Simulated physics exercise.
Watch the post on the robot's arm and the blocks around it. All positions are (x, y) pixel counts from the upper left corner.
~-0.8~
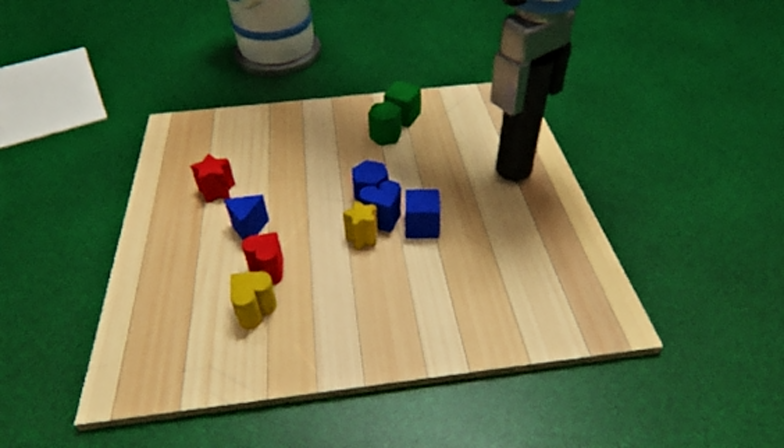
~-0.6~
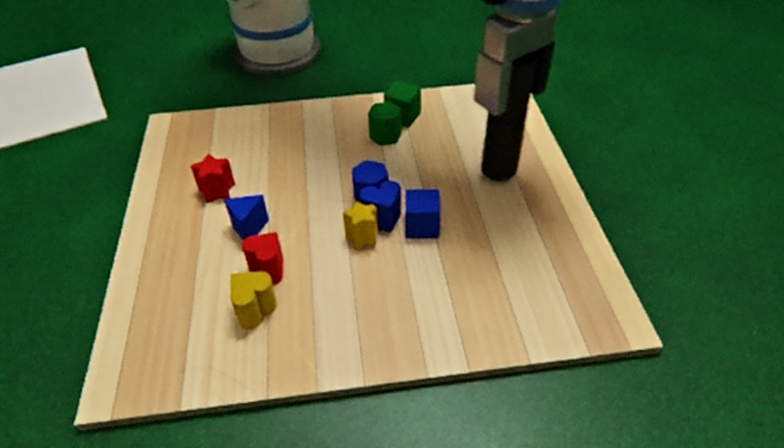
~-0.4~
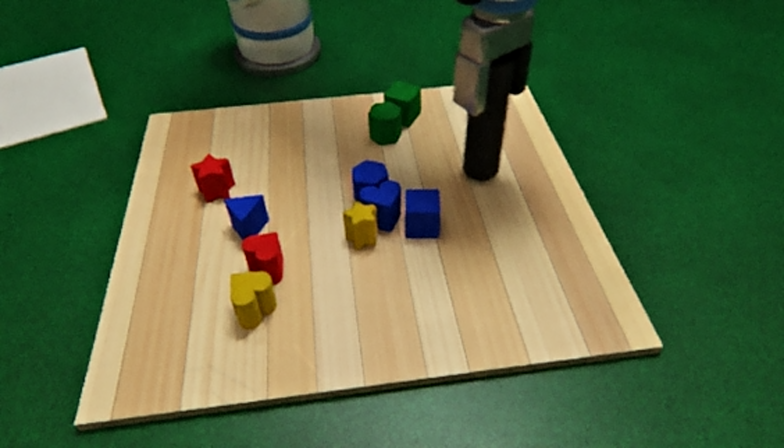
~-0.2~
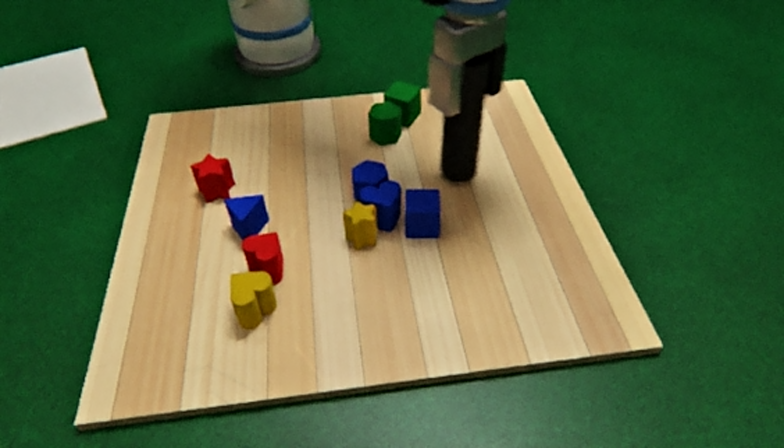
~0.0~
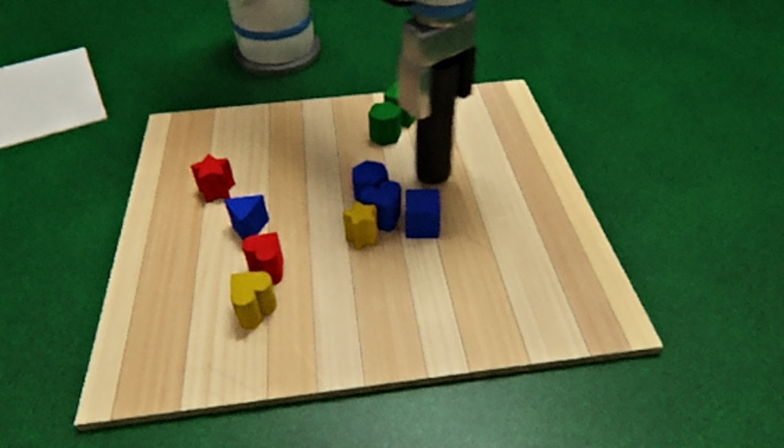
A robot arm with a dark post moving left across a wooden board, nearing still blue, green, red and yellow blocks.
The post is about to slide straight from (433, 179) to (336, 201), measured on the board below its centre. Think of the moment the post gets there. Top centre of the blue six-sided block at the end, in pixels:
Put as a pixel place, it's (302, 192).
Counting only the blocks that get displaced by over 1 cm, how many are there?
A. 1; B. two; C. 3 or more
Option A.
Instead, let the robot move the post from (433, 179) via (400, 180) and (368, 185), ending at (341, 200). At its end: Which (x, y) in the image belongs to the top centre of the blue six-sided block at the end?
Its top middle is near (331, 200).
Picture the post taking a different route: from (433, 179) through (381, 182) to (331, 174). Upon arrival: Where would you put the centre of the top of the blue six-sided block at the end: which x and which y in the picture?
I predict (348, 178).
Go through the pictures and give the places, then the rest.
The first picture shows lower end of the post (513, 170), tops of blocks, blue six-sided block (370, 171), blue heart-shaped block (382, 192).
The second picture shows post (499, 170), blocks as before.
The third picture shows post (481, 170), blocks as before.
The fourth picture shows post (459, 171), blocks as before.
The fifth picture shows post (433, 174), blue six-sided block (370, 171), blue heart-shaped block (382, 192).
What follows on the original path. One third of the way, post (401, 181); nothing pushed yet.
Two thirds of the way, post (369, 188); blue six-sided block (335, 181), turned 25° anticlockwise.
At the end, post (336, 196); blue six-sided block (302, 192), turned 35° anticlockwise; blue heart-shaped block not moved.
